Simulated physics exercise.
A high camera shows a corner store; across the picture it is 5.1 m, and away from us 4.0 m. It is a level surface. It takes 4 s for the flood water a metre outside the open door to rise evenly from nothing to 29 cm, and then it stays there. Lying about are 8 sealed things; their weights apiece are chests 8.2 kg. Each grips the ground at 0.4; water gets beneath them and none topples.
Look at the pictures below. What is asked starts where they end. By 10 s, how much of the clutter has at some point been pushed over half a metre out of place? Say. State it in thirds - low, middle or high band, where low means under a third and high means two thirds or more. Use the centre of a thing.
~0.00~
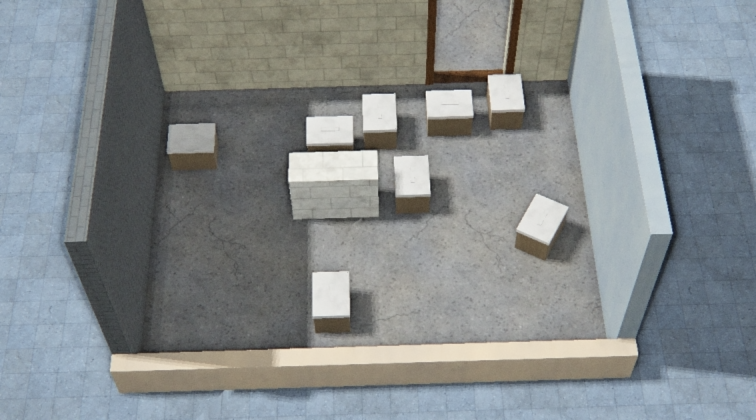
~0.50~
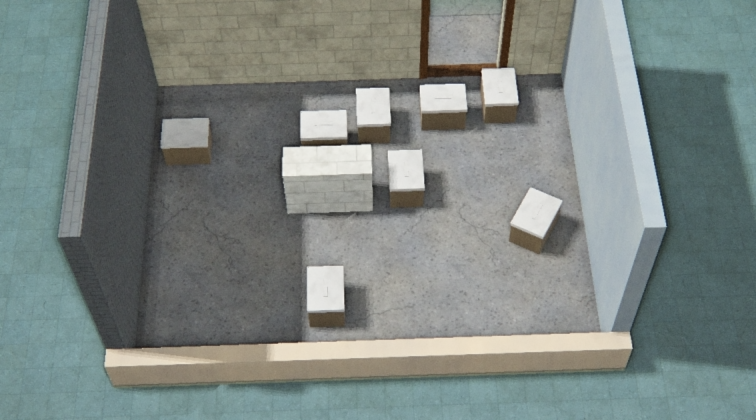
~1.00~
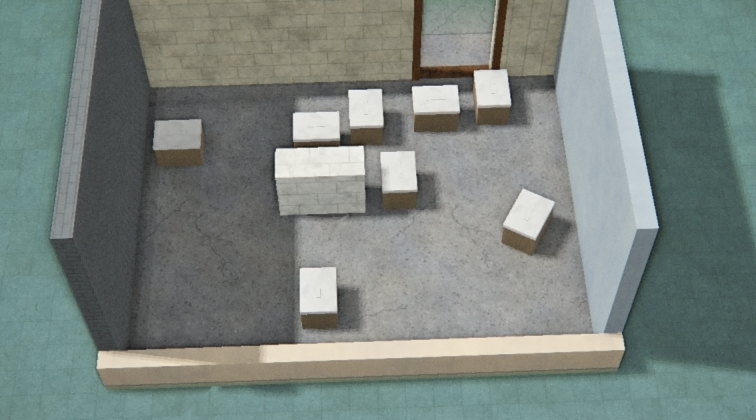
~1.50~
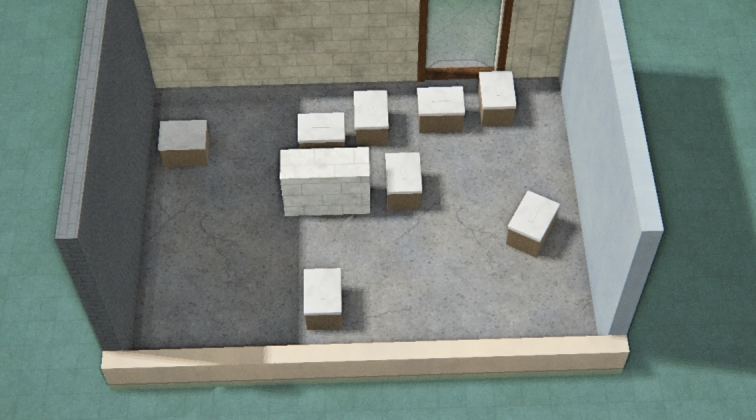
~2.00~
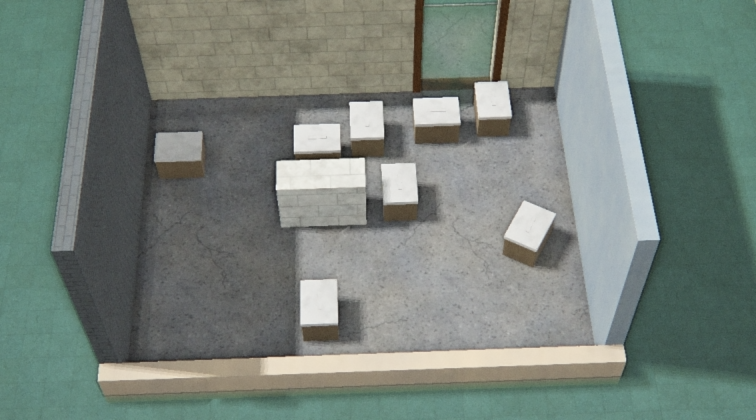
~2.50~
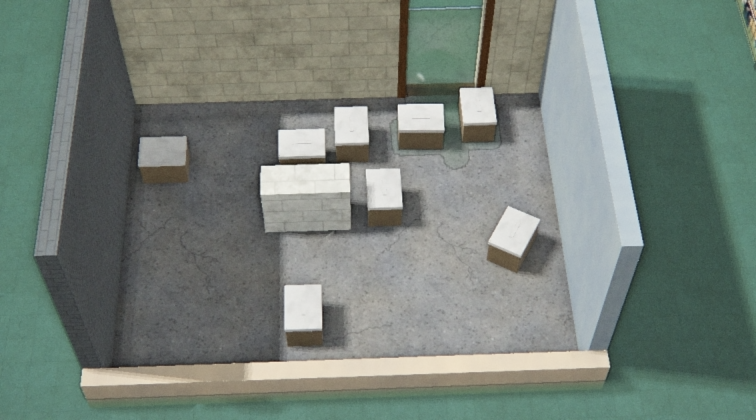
Middle band.
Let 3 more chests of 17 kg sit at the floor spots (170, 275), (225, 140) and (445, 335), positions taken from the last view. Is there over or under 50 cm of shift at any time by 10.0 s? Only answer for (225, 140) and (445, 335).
Well, the first one stays under the mark, and the second tops the mark.
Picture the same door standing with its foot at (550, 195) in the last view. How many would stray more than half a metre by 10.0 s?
Then it comes to 7 of them.
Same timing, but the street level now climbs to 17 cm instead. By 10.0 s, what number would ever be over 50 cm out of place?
Then it comes to 4.
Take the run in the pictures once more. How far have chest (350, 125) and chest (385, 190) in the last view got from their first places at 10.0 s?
In that order: 20 cm, 350 cm.
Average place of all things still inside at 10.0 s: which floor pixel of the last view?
Around (249, 251).
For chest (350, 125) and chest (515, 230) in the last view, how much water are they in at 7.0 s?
Depths: Near 3 cm, then near 18 cm.
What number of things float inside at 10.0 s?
Then: 5.
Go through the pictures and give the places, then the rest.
The first picture shows a chest at (450, 103) rests on the ground; a chest at (506, 92), on the bottom; water covers 0.0 m2; 0 of 8 have shifted.
The second picture shows a chest at (443, 97), on the bottom; a chest at (500, 86), on the bottom; 0.0 m2 under water; 0 of 8 have shifted.
The third picture shows a chest at (436, 99) rests on the ground; a chest at (493, 87) rests on the ground; water covers 0.0 m2; 0 of 8 have shifted.
The fourth picture shows a chest at (441, 100), on the bottom; a chest at (498, 89), on the bottom; 0.0 m2 under water; 0 of 8 have shifted.
The fifth picture shows a chest at (437, 111) rests on the ground; a chest at (493, 99), on the bottom; water covers 0.2 m2; 0 of 8 have shifted.
The sixth picture shows a chest at (421, 117), on the bottom; a chest at (478, 105) rests on the ground; 0.7 m2 under water; 0 of 8 have shifted.
After 3.5 s 2 of 8 are over 50 cm from their spots; 0 afloat.
After 4.5 s 2 of 8 are over 50 cm from their spots; 1 afloat.
After 7.0 s 4 of 8 are over 50 cm from their spots; 4 afloat.
After 10.0 s 5 of 8 are over 50 cm from their spots, and 5 have been at some point; 5 afloat.
